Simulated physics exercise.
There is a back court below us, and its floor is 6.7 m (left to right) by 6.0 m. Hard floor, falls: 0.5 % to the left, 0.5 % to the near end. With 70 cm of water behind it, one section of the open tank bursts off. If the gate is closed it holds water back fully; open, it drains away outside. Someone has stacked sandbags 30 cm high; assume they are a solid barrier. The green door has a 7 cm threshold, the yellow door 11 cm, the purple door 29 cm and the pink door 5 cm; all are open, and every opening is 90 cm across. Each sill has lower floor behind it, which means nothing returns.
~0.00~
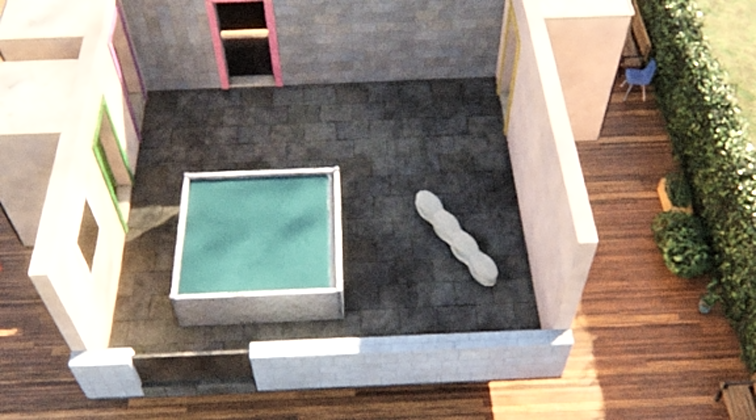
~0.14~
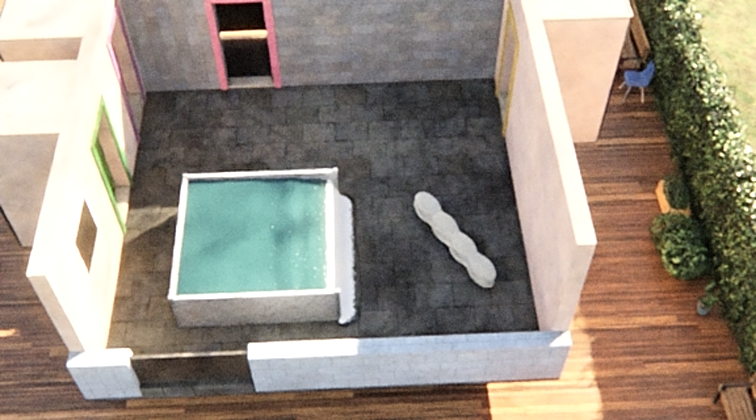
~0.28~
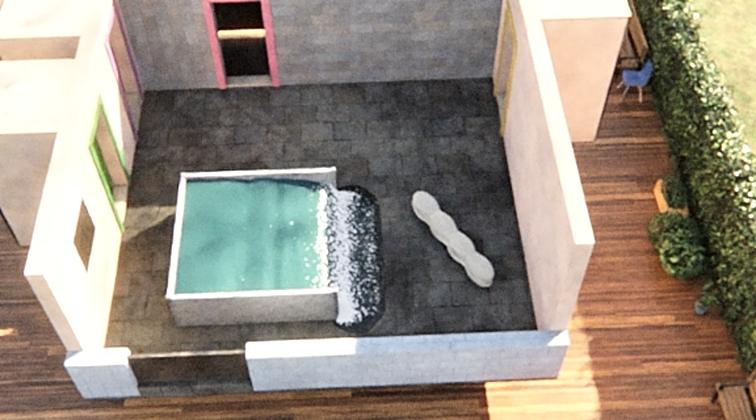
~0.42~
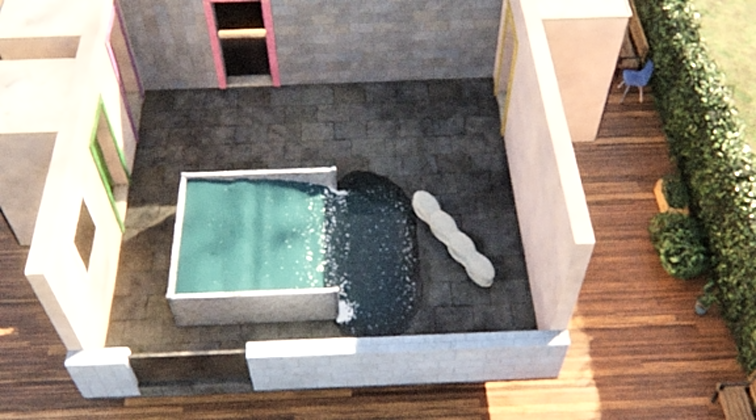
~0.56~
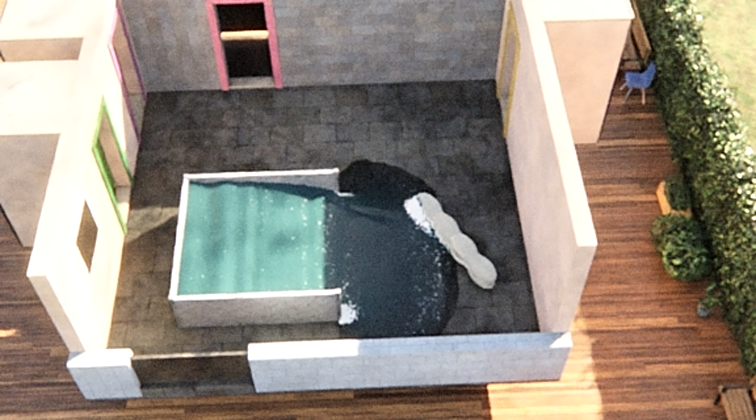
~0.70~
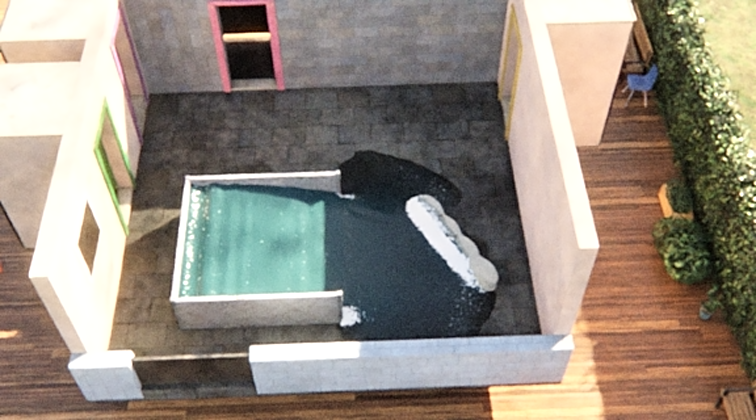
In a walled court, water bursting from the right side of an open tank, spreading across dark paving and reaching pale sandbags.
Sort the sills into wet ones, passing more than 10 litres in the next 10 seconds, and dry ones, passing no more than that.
Green door: Wet; yellow door: Wet; purple door: Dry; pink door: Wet.
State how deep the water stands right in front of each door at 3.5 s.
Depths: Green door 0 cm, yellow door 18 cm, purple door 0 cm, pink door 0 cm.
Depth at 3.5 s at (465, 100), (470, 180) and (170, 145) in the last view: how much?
I'd read it as roughly 19, 13 and 0 cm, in that order.
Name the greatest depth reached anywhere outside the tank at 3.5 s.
Up to near 36 cm.
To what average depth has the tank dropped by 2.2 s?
Around 26 cm on average.
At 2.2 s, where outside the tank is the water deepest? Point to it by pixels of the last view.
Look around (524, 360).
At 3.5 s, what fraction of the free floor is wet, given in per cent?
Near 55 per cent is wet.
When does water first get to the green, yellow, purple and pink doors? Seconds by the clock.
Green: 5.5 s; yellow: 1.6 s; purple: 5.5 s; pink: 4.0 s.
After 1.4 s water covers 35 % of the floor and is deepest (64 cm) near (536, 359); green door not reached, yellow door not reached, purple door not reached, pink door not reached.
After 2.2 s water covers 45 % of the floor and is deepest (54 cm) near (524, 360); green door not reached, yellow door 16 cm at the sill, 2 L in, purple door not reached, pink door not reached.
After 3.5 s water covers 55 % of the floor and is deepest (36 cm) near (524, 360); green door not reached, yellow door 18 cm at the sill, 20 L in, purple door not reached, pink door not reached.
After 6.0 s water covers 90 % of the floor and is deepest (28 cm) near (116, 377); green door 4 cm at the sill, 0 L in, yellow door 18 cm at the sill, 92 L in, purple door 20 cm at the sill, 0 L in, pink door 8 cm at the sill, 3 L in.
After 10.0 s water covers 95 % of the floor and is deepest (17 cm) near (127, 305); green door 13 cm at the sill, 56 L in, yellow door 6 cm at the sill, 108 L in, purple door 16 cm at the sill, 0 L in, pink door 12 cm at the sill, 22 L in.
